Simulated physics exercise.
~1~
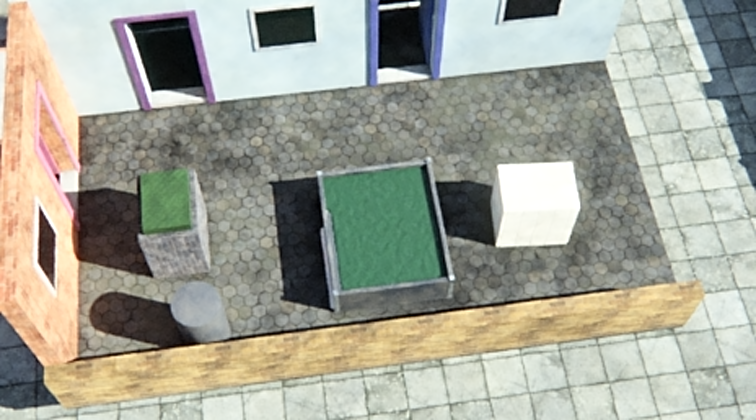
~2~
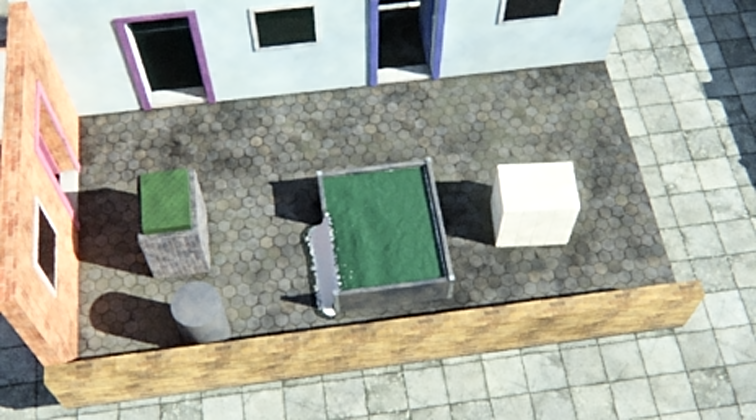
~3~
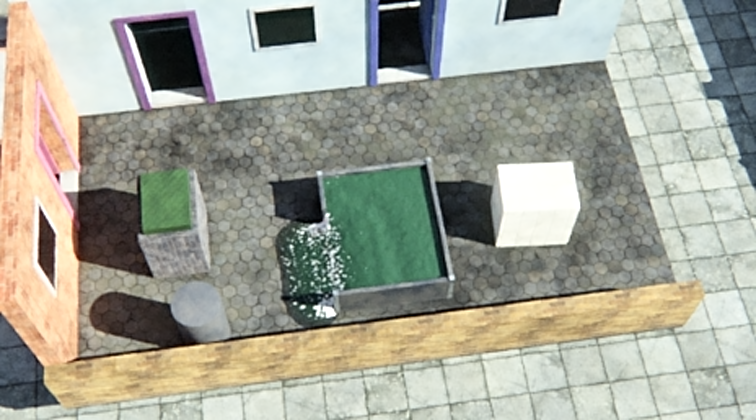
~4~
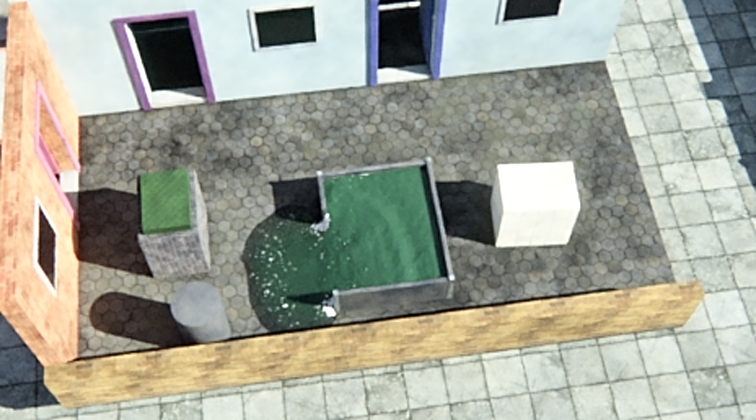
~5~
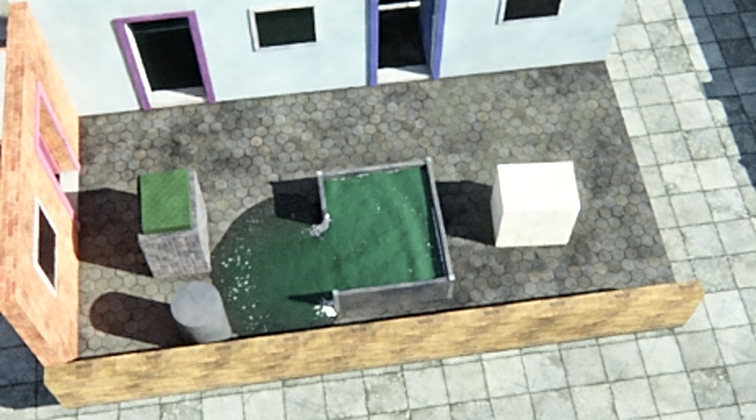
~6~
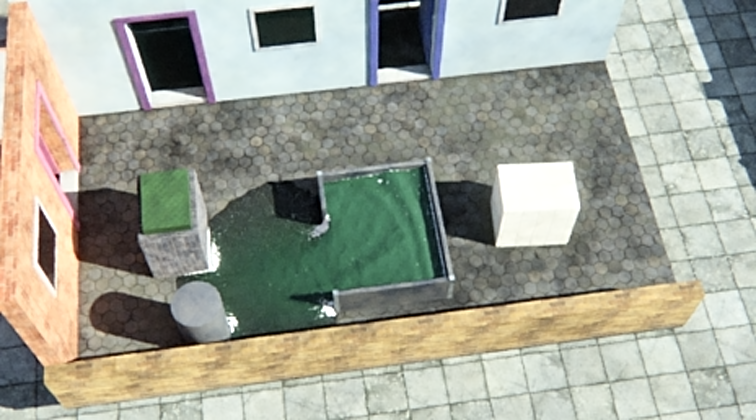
At first, an open tank of green water stands still in a paved alley between a grass-topped block and a white cube. Then its left side gives way and water pours out, foaming and fanning leftward across the paving until it reaches the block and the grey cylinder, while the tank's level lowers.
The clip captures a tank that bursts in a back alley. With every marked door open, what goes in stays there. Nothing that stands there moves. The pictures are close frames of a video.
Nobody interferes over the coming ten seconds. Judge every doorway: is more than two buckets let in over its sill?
Outcome: I expect the blue door to stop at two buckets or less, I expect the purple door to stop at two buckets or less, I expect the pink door to stop at two buckets or less.
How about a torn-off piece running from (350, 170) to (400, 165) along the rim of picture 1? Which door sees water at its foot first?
The one in blue, I'd guess.
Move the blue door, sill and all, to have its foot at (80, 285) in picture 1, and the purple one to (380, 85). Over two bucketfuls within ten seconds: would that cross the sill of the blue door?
Checking it alone, the blue door overshoots.
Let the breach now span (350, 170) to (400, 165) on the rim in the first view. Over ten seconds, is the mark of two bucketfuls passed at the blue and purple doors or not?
I'd expect the blue door to get past the mark and the purple door to stay beneath the mark.
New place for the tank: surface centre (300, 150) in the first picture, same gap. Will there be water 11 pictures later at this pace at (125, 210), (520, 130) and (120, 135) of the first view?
Result: Inundated; spared; inundated.
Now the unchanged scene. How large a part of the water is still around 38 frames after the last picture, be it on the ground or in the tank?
Near 100 in a hundred.
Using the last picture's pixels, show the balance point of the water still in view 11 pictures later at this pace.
I would point to (281, 271).
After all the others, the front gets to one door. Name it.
Looking at the pictures, the answer is the door marked blue.
A moment on, water covers 20 % of the floor; the blue door not reached, the purple door not reached, the pink door not reached.
Next, water covers 30 % of the floor; the blue door not reached, the purple door wet at the sill, nothing in, the pink door not reached.
Then, water covers 45 % of the floor; the blue door not reached, the purple door wet at the sill, nothing in, the pink door wet at the sill, nothing in.
Later, water covers 65 % of the floor; the blue door wet at the sill, nothing in, the purple door under two buckets in, the pink door wet at the sill, nothing in.
In the end, water covers 90 % of the floor; the blue door wet at the sill, nothing in, the purple door under two buckets in, the pink door wet at the sill, nothing in.
